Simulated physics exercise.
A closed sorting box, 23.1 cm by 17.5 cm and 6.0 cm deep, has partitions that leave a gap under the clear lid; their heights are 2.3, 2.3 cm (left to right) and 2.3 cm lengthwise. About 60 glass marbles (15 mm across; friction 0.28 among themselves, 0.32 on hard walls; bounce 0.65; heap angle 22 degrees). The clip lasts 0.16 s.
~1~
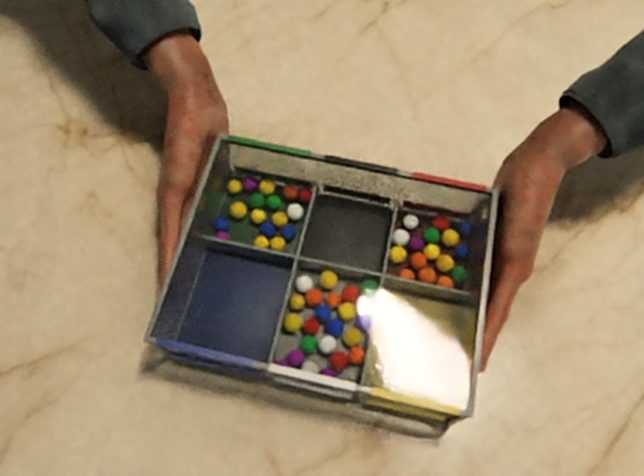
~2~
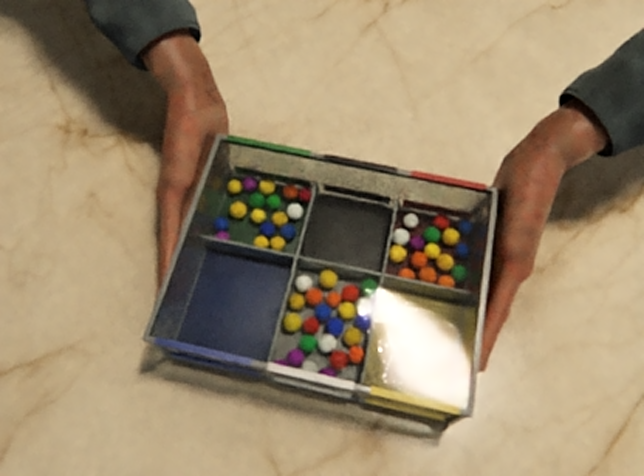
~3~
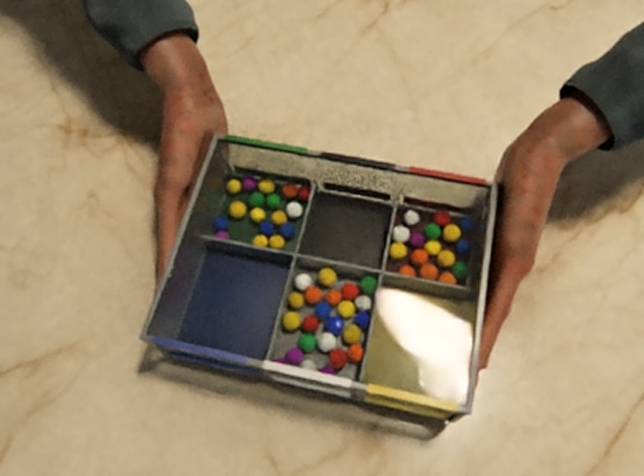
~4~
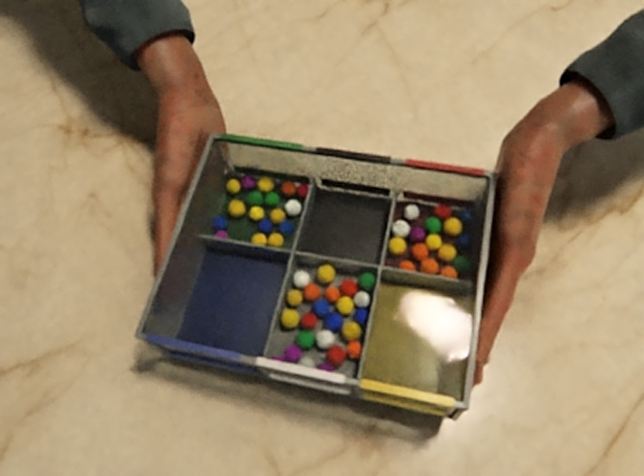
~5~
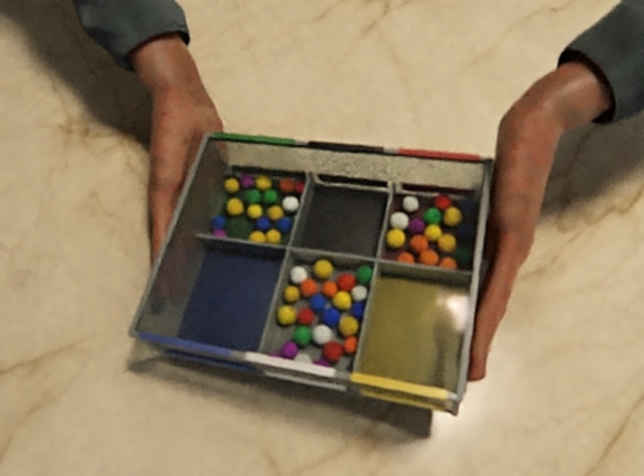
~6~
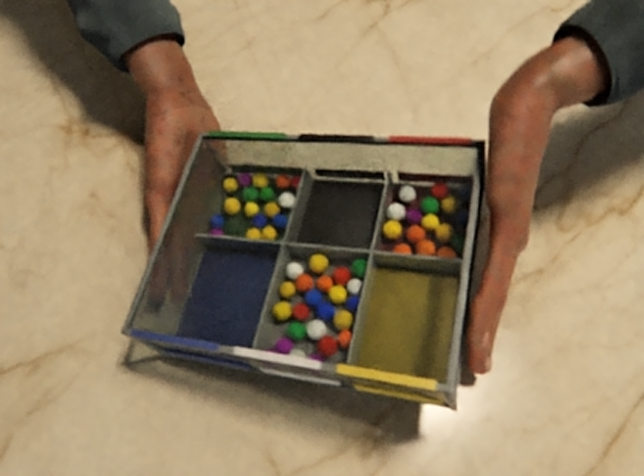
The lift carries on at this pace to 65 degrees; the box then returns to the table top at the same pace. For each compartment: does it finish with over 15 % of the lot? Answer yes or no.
Red: Yes, blue: No, green: Yes, yellow: No, white: Yes, black: No.
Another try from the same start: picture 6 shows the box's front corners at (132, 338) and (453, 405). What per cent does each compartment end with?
Red 25, blue 0, green 30, yellow 0, white 45, black 0.
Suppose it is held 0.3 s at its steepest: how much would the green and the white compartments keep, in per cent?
In that case green 30; white 40.
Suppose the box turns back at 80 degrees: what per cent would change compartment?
Some 55 per cent.
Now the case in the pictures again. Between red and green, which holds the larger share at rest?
The green one has more.
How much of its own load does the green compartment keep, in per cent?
Some 100 per cent.
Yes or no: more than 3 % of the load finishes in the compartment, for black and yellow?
Black yes, yellow no.
Then, 0.40 s after the last picture, tilt 64 degrees; red 30 %, green 30 %, white 40 %.
Then, 0.66 s after the last picture, tilt 26 degrees; red 20 %, green 30 %, white 40 %, black 5 %.
Then, 1.03 s after the last picture, tilt 0 degrees; red 20 %, green 30 %, white 40 %, black 5 %.
In the end, red 20 %, blue 0 %, green 30 %, yellow 0 %, white 40 %, black 5 %.
